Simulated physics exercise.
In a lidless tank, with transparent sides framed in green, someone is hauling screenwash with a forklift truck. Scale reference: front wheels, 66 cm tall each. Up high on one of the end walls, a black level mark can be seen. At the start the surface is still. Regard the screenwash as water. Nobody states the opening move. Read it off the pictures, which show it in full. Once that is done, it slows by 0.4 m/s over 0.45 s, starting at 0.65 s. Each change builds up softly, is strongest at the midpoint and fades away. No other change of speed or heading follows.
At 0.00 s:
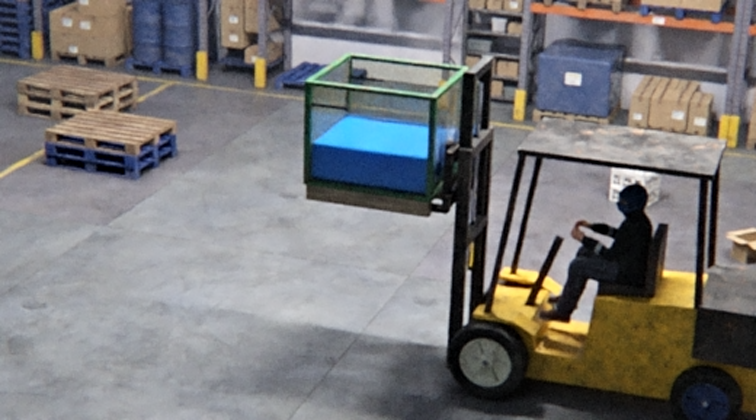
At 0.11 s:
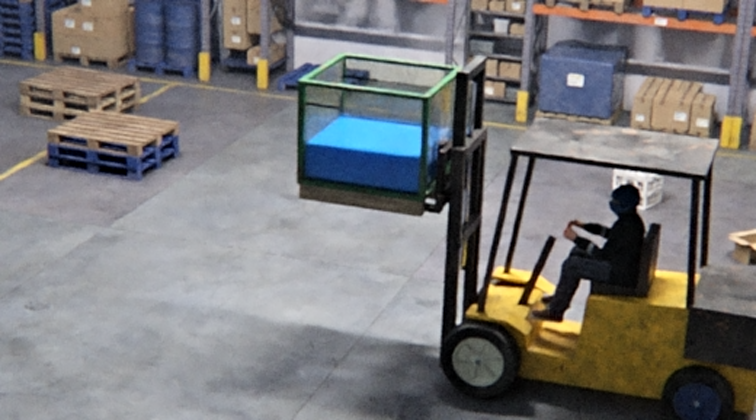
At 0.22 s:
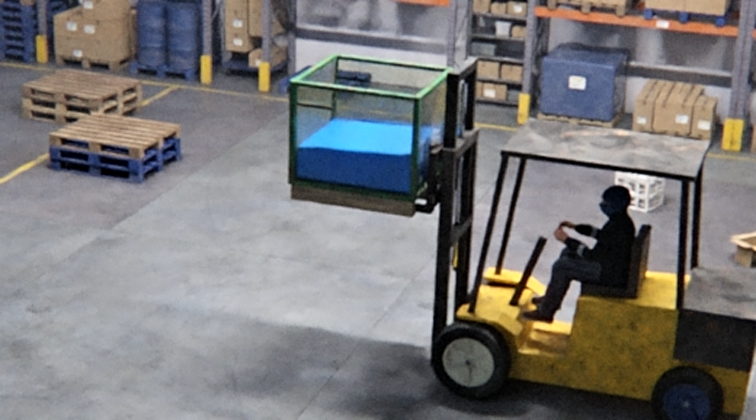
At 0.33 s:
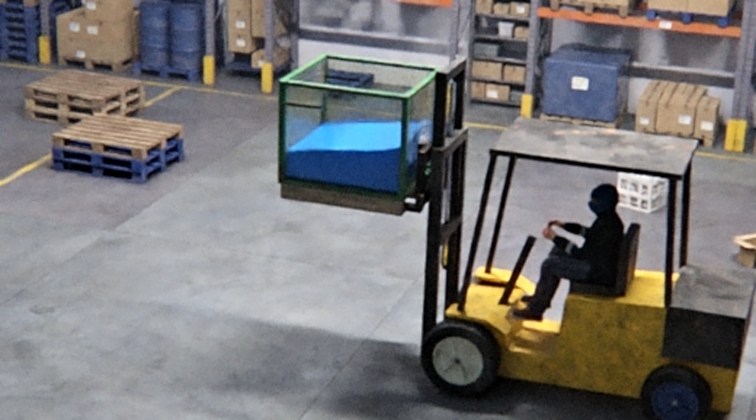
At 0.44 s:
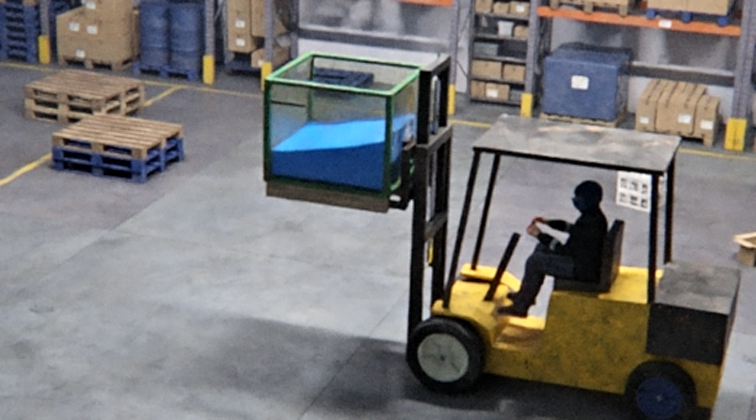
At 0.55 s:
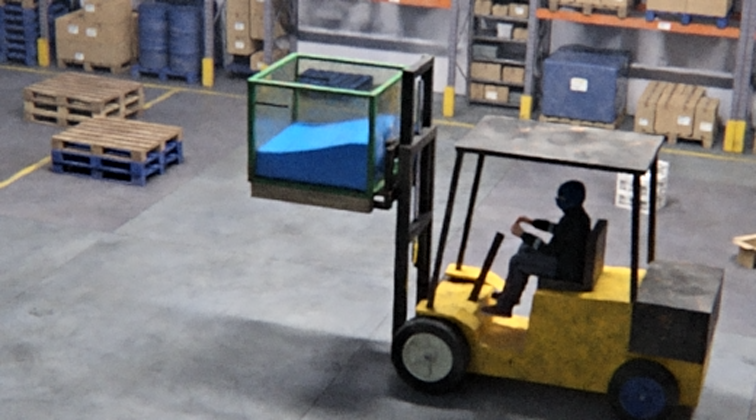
In a warehouse, a masked driver sits on a yellow forklift holding up a clear-sided, green-framed tank of blue liquid that lies flat. The forklift rolls left, slowly at first and then faster, past the pallets and shelving. The liquid's surface tilts, climbing on the right side nearest the mast.
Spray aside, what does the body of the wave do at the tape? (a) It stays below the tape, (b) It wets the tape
The answer is a.
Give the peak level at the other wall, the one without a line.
Peak level: Approx. 65 cm.
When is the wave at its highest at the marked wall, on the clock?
2.5 s.
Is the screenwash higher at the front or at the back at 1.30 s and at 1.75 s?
Earlier it favours the forward side, later the rear side.
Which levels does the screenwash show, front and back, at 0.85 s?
Front: 32 cm; back: 30 cm.
By 0.85 s front 32 cm, middle 32 cm, back 31 cm above the floor; no loss so far.
By 1.30 s front 48 cm, middle 29 cm, back 20 cm above the floor; no loss so far.
By 1.75 s front 23 cm, middle 29 cm, back 53 cm above the floor; no loss so far.
By 4.09 s the waves are smaller; the highest at the front wall was 56 cm, at 2.55 s, against a line at 64 cm.
